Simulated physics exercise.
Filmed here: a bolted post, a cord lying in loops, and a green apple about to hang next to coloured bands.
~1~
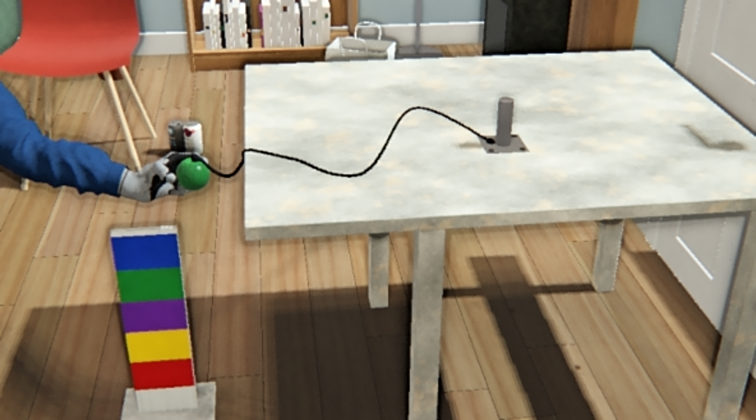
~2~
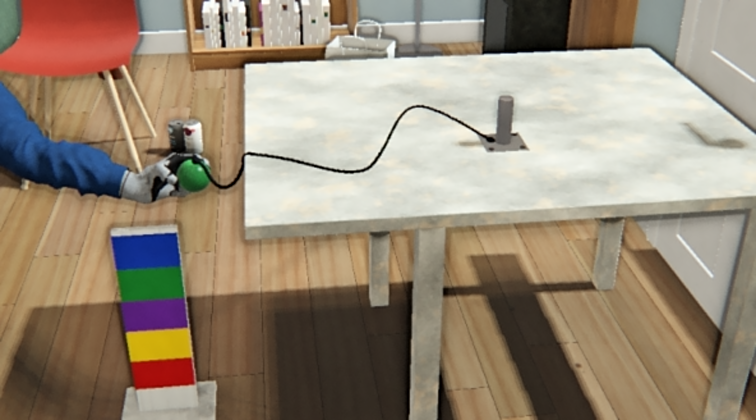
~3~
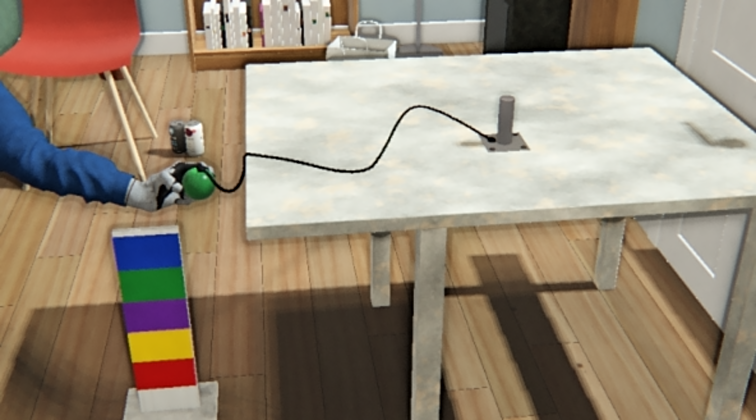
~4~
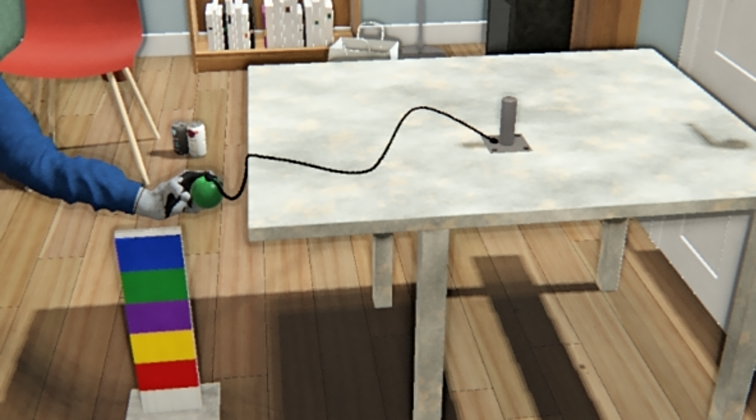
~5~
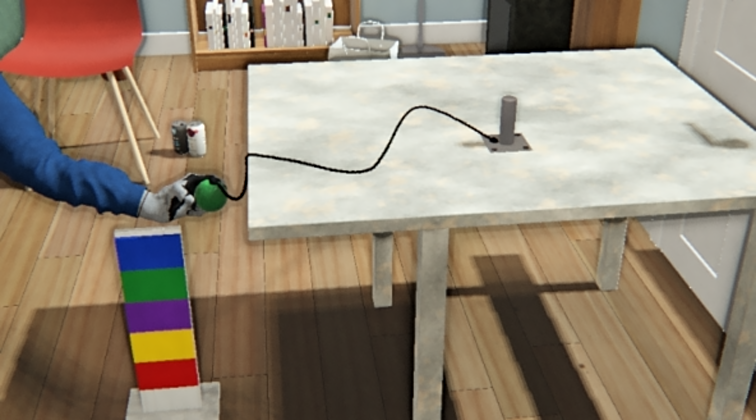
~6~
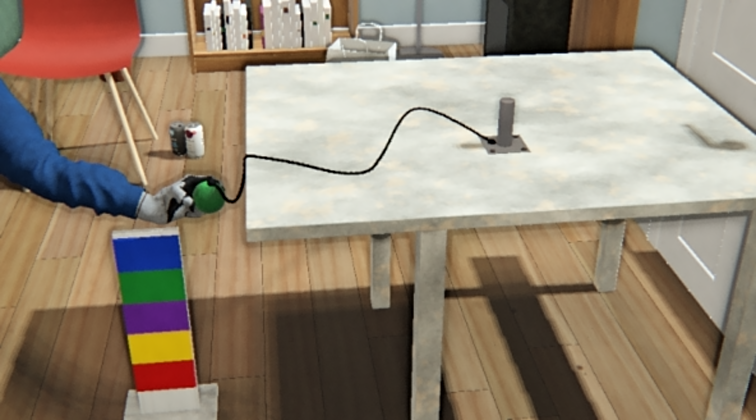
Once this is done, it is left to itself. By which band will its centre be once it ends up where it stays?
By the red band.
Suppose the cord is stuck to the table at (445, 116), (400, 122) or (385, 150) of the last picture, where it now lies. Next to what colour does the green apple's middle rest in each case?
Try one: Yellow. Try two: Purple. Try three: Green.
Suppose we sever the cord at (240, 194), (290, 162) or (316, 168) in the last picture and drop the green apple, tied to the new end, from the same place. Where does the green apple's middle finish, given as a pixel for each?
One spot per try: (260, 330), (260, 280), and (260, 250).
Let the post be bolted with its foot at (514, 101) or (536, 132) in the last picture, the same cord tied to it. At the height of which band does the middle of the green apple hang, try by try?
In turn, yellow and then yellow.
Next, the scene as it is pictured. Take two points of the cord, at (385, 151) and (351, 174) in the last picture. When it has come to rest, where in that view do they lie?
Around (253, 154), then around (251, 209).
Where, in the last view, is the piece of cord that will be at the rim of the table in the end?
The spot located at (383, 153) in the last picture.
Soon after, apple near (296, 347); level with red.
After that, apple near (242, 394); level with red.
In the end, apple near (273, 379); level with red. Its middle rests at the red band.
